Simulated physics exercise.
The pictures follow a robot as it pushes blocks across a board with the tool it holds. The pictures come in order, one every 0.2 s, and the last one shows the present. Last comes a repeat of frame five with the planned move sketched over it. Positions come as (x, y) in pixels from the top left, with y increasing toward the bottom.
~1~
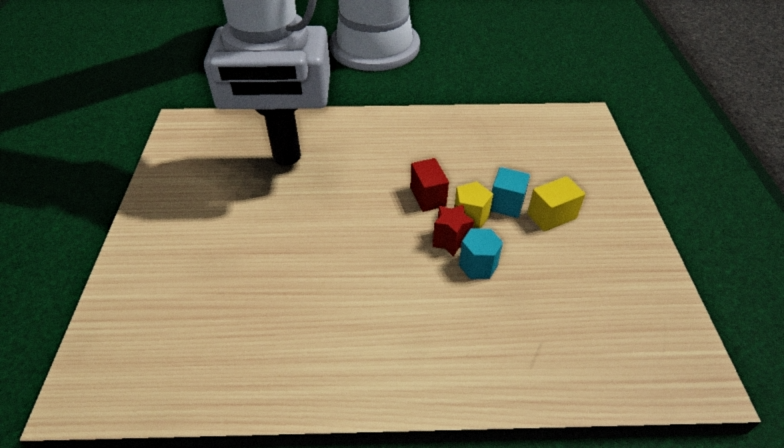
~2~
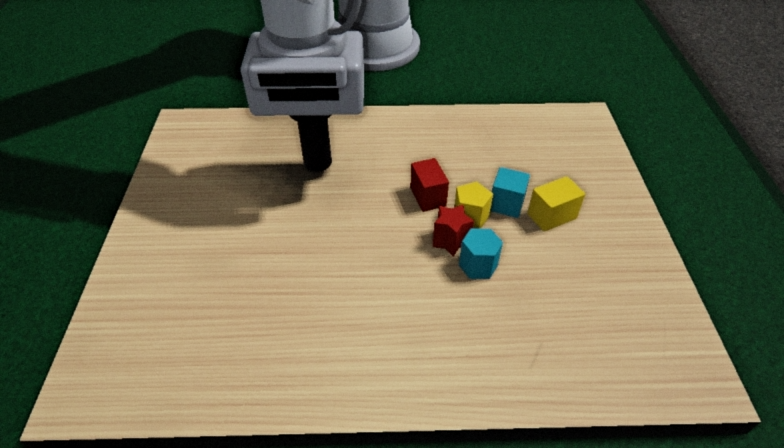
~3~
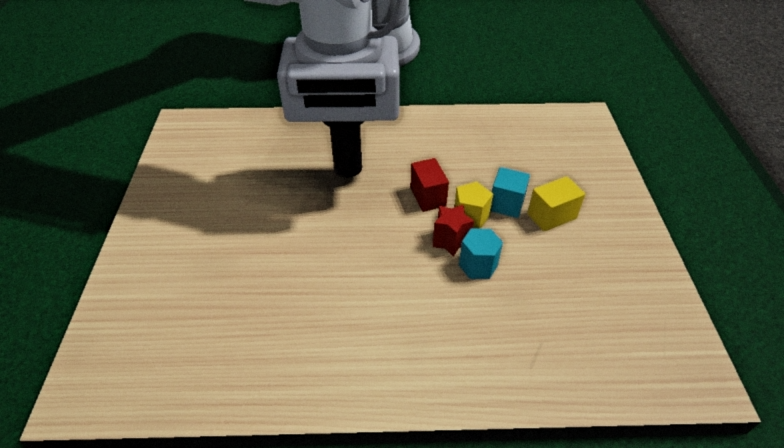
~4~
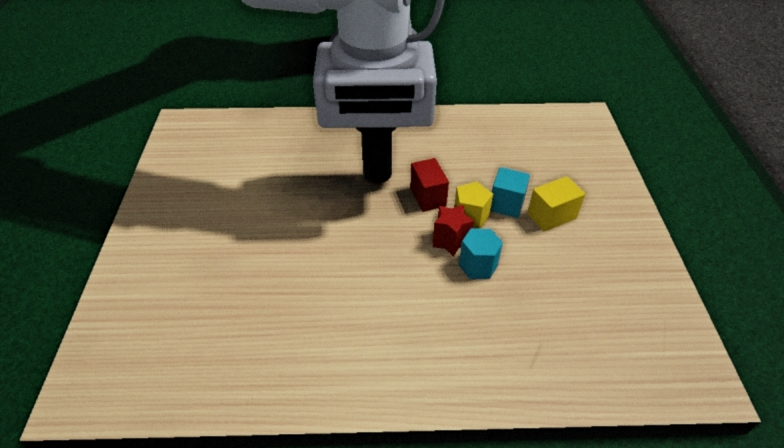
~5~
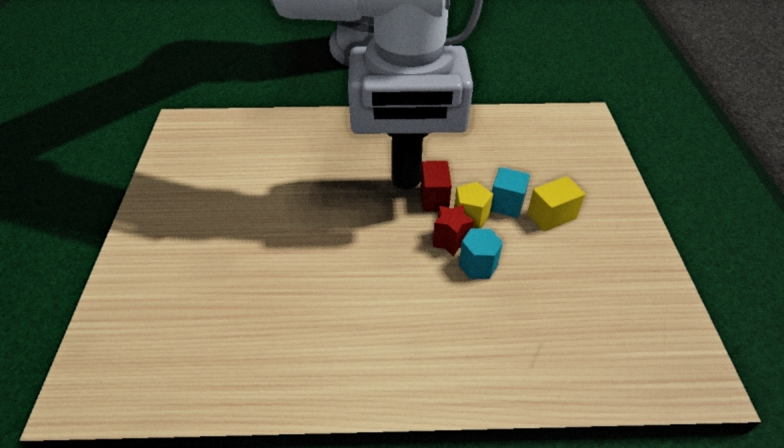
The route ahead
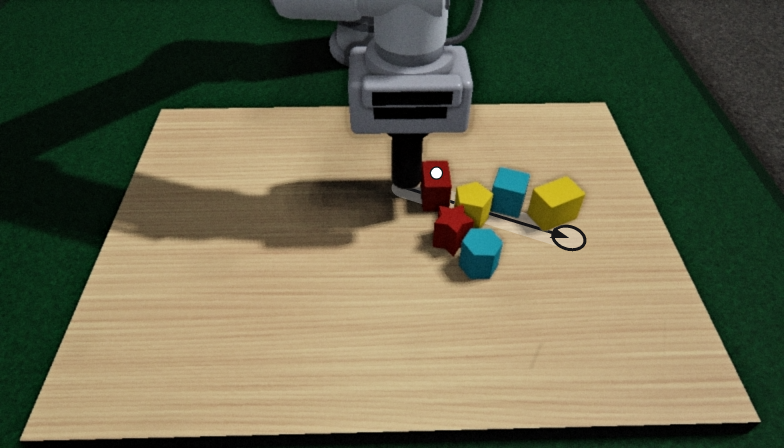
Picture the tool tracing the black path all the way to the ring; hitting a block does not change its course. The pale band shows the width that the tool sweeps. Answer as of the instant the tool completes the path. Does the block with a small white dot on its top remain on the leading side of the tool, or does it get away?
Once the path is finished, the block with a small white dot on its top lies beside or behind the tool.
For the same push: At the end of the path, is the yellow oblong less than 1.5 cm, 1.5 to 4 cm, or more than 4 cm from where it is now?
Goes 1.5 to 4 cm.
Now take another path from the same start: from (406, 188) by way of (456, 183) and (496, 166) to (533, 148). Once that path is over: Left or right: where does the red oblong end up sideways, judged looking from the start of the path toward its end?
It heads right.
Path on the board, from (406, 188) directly to (569, 238); the dot is on the red oblong.
The first path, step by step. One third of the way, tool (459, 196); red oblong (484, 194), turned 55° clockwise; yellow pentagonal block (505, 212), turned 15° anticlockwise; turquoise four-sided block (518, 181), turned 30° anticlockwise; yellow oblong (564, 191).
Two thirds of the way, tool (513, 212); red oblong (527, 217), turned 90° clockwise; yellow pentagonal block (533, 241), turned 20° clockwise; turquoise four-sided block (535, 179), turned 70° anticlockwise; yellow oblong (578, 188), turned 40° clockwise.
At the end, tool (572, 230); red oblong (541, 226), turned 115° clockwise; yellow pentagonal block (536, 249), turned 40° clockwise; turquoise four-sided block (538, 178), turned 85° anticlockwise; yellow oblong (578, 187), turned 45° clockwise.
